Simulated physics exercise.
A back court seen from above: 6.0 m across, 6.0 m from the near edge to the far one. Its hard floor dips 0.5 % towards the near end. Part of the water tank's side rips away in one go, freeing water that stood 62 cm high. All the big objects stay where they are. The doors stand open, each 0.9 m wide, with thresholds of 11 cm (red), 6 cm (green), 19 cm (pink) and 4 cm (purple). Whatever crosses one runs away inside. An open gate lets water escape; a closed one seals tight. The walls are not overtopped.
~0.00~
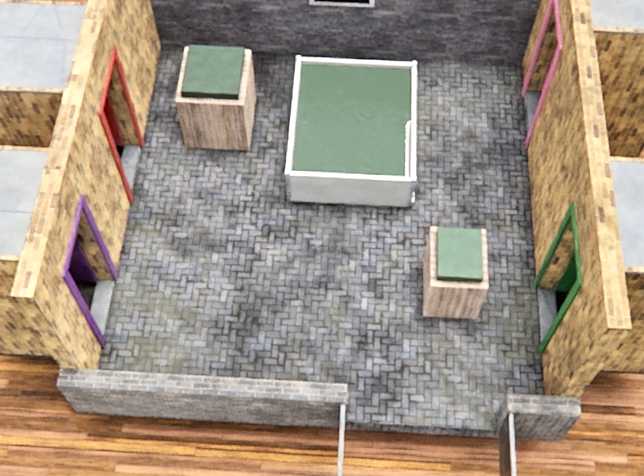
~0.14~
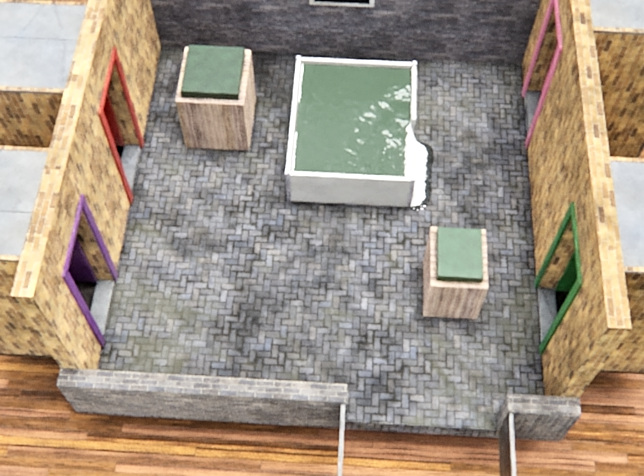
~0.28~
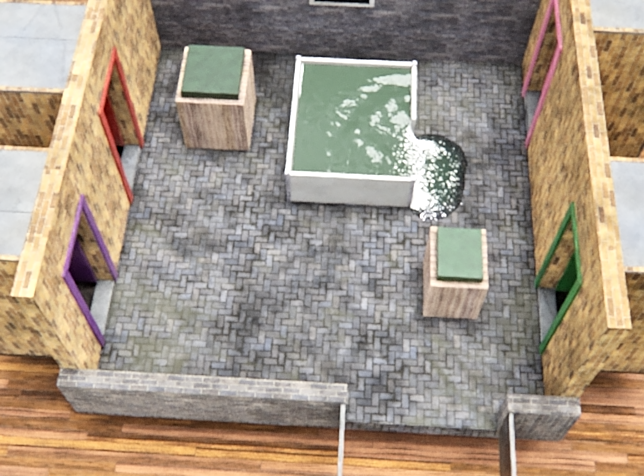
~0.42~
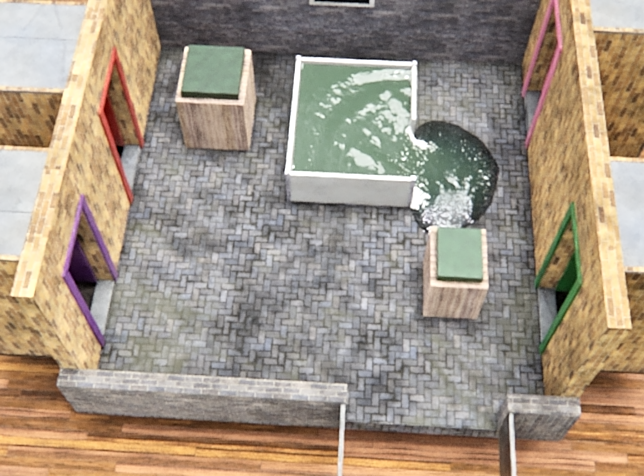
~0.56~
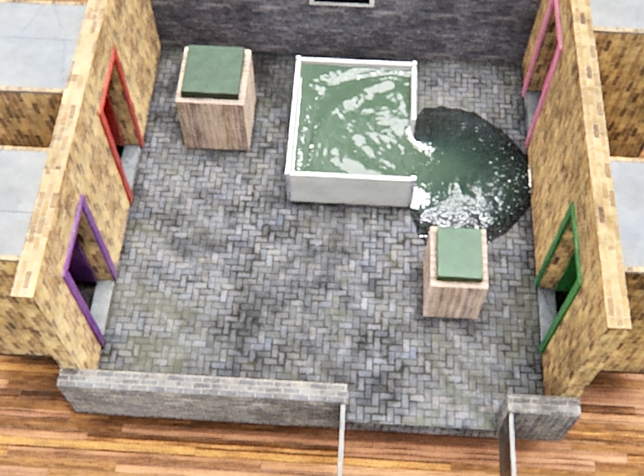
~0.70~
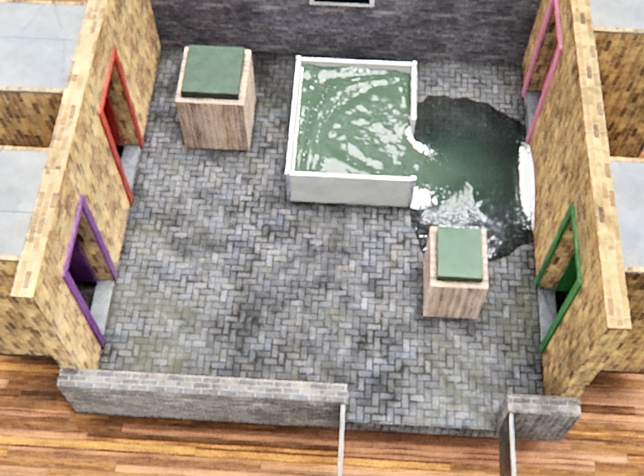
Green water pours through a gap in the tank's right side and spreads across the paving.
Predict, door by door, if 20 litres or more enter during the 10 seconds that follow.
Within that time: At the red door it keeps below the limit; at the green door it goes over the limit; at the pink door it stays under the limit; at the purple door it does not reach the limit.
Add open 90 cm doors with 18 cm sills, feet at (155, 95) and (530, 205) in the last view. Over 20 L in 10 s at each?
In turn: Below, above.
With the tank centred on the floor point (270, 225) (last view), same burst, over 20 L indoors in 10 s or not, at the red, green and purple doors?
Then: Red below, green not over, purple below.
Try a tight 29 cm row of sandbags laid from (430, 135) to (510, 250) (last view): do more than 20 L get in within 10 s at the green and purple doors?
Against that limit: Green above, purple past it.
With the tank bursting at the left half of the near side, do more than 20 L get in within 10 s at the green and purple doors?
Against that limit: Green below, purple past it.
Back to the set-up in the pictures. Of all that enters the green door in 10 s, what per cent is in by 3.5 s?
Some 55 per cent by then.
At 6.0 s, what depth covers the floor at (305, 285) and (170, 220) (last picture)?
Roughly 1 and 0 cm, in turn.
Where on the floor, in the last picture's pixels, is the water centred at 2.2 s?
At about (413, 169).
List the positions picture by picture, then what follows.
Still water, 62 cm deep, in the water tank at (353, 120), in the first picture.
Water pours out at (409, 165) and has run 0.6 m, to (422, 146); typically 8 cm deep outside, 62 cm at the water tank's back, in the second picture.
The front is at (453, 148), 0.9 m from the gap at (409, 167); 0.9 m2 of floor is under water; 62 cm left at the back of the water tank, in the third picture.
The front is at (492, 165), 1.3 m from the gap at (408, 168); 1.9 m2 of floor is under water; 62 cm left at the back of the water tank, in the fourth picture.
Water pours out at (408, 168) and has run 1.9 m, to (527, 164); typically 5 cm deep outside, 58 cm at the water tank's back, in the fifth picture.
Water pours out at (409, 168) and has run 2.1 m, to (531, 234); typically 5 cm deep outside, 52 cm at the water tank's back, in the sixth picture.
After 1.4 s water covers 15 % of the floor and is deepest (38 cm) near (524, 186); red door not reached, green door 8 cm at the sill, 0 L in, pink door 19 cm at the sill, 0 L in, purple door not reached.
After 2.2 s water covers 25 % of the floor and is deepest (32 cm) near (513, 196); red door not reached, green door 13 cm at the sill, 15 L in, pink door 19 cm at the sill, 2 L in, purple door not reached.
After 3.5 s water covers 35 % of the floor and is deepest (26 cm) near (539, 414); red door not reached, green door 10 cm at the sill, 37 L in, pink door 14 cm at the sill, 4 L in, purple door not reached.
After 6.0 s water covers 60 % of the floor and is deepest (18 cm) near (525, 414); red door 2 cm at the sill, 0 L in, green door 8 cm at the sill, 55 L in, pink door 9 cm at the sill, 5 L in, purple door not reached.
After 10.0 s water covers 90 % of the floor and is deepest (10 cm) near (148, 392); red door 4 cm at the sill, 0 L in, green door 7 cm at the sill, 65 L in, pink door 6 cm at the sill, 5 L in, purple door 6 cm at the sill, 7 L in.
